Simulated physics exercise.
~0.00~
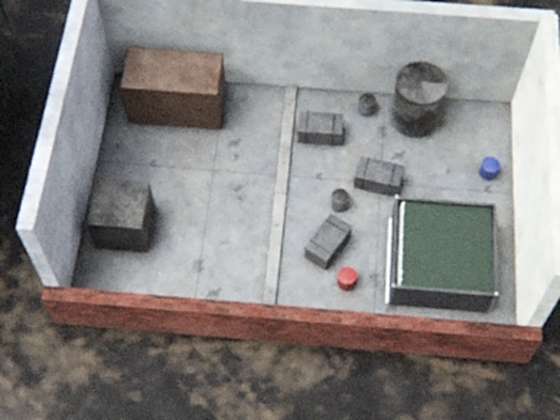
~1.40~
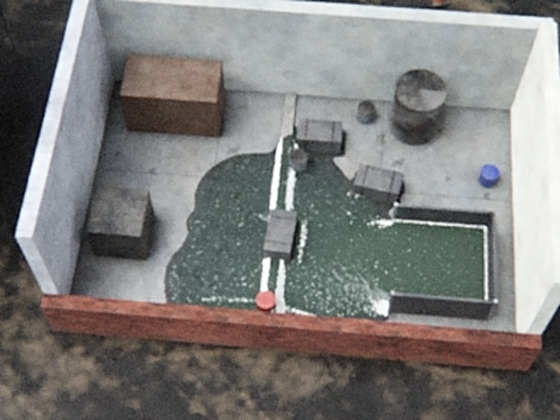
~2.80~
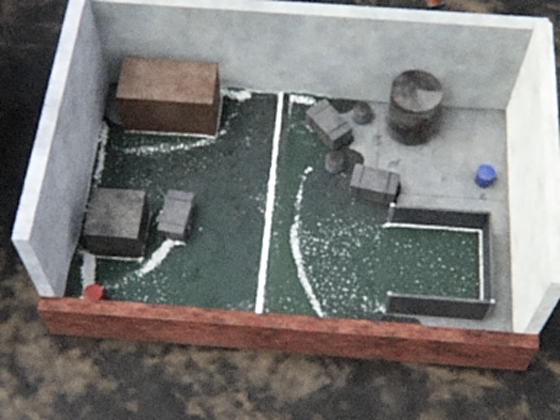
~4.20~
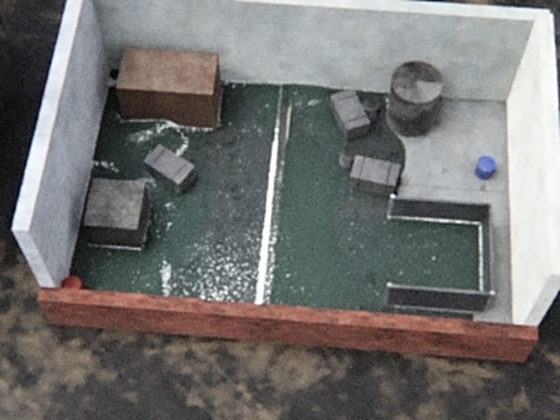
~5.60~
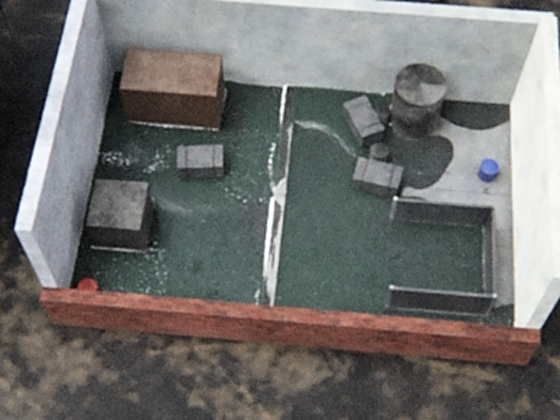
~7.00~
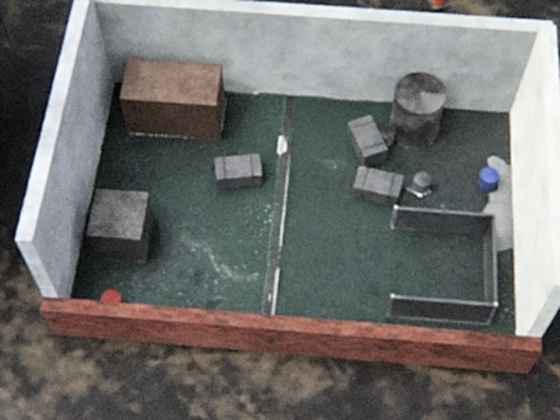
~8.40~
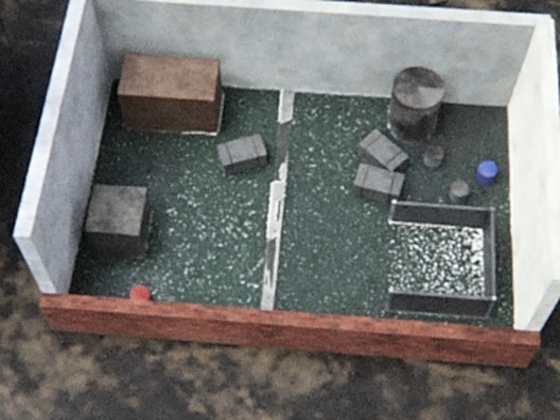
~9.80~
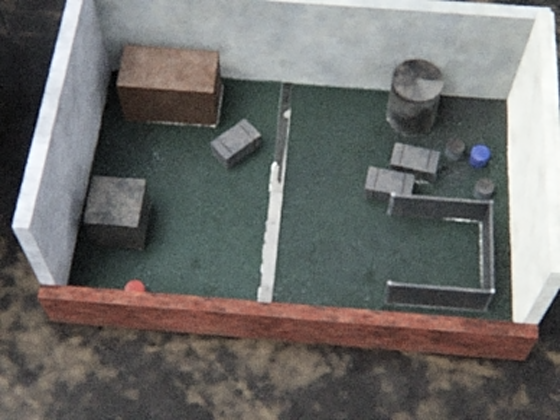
In a walled yard crossed by a low kerb, green water bursts from an open tank at the right and spreads across the floor, carrying the red pail and a grey trunk left over the kerb, while other trunks and pails shift and end up farther right near the blue pail.
